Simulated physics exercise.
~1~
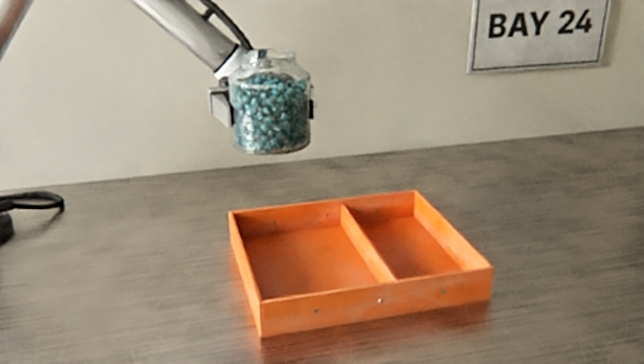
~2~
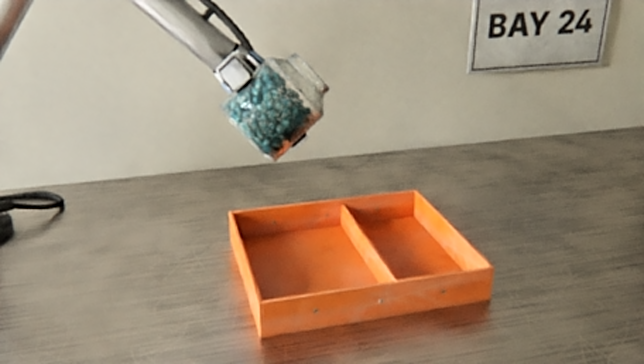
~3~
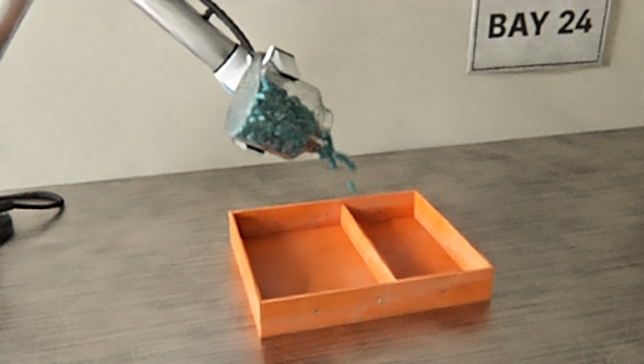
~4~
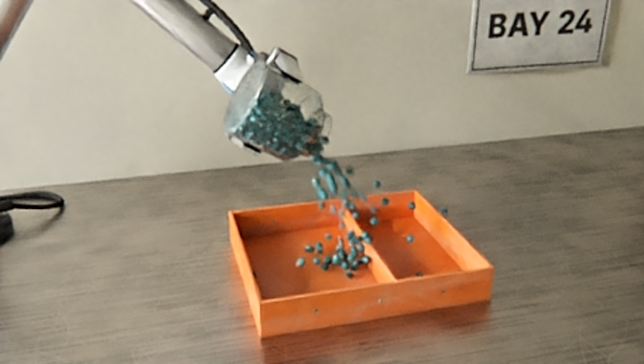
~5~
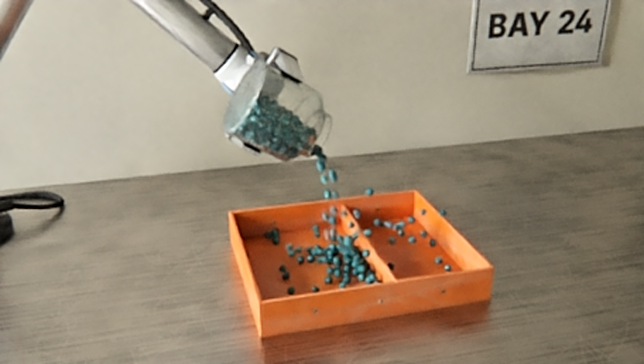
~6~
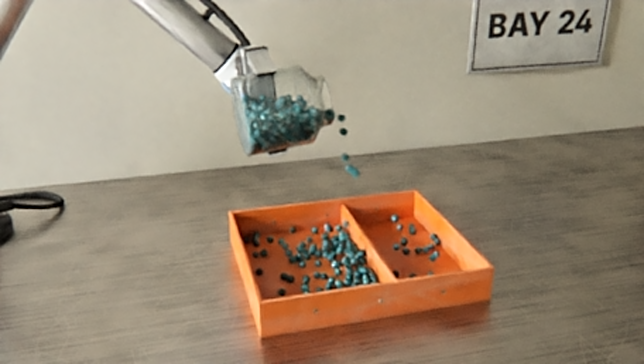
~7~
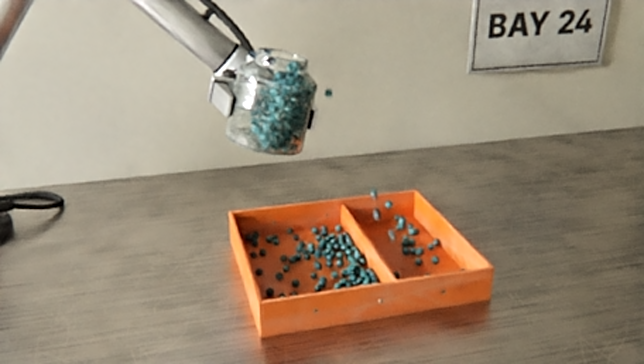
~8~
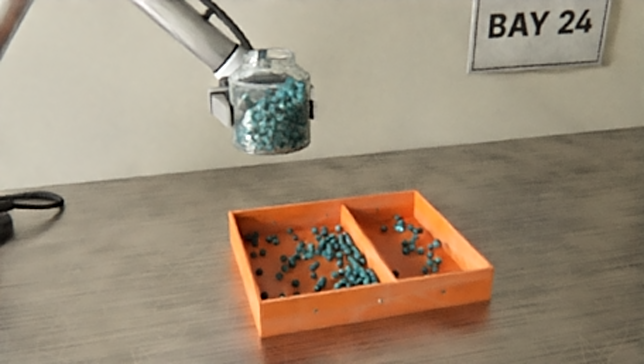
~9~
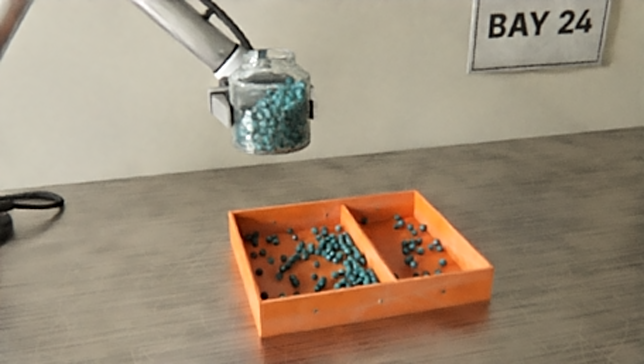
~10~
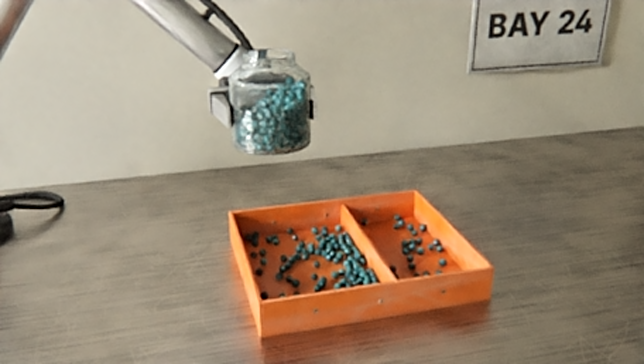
A robot arm tipped a clear jar of teal beads over a divided orange tray, spilling some into both sections, then turned it upright again, leaving the jar still more than half full and more beads in the left section than the right.
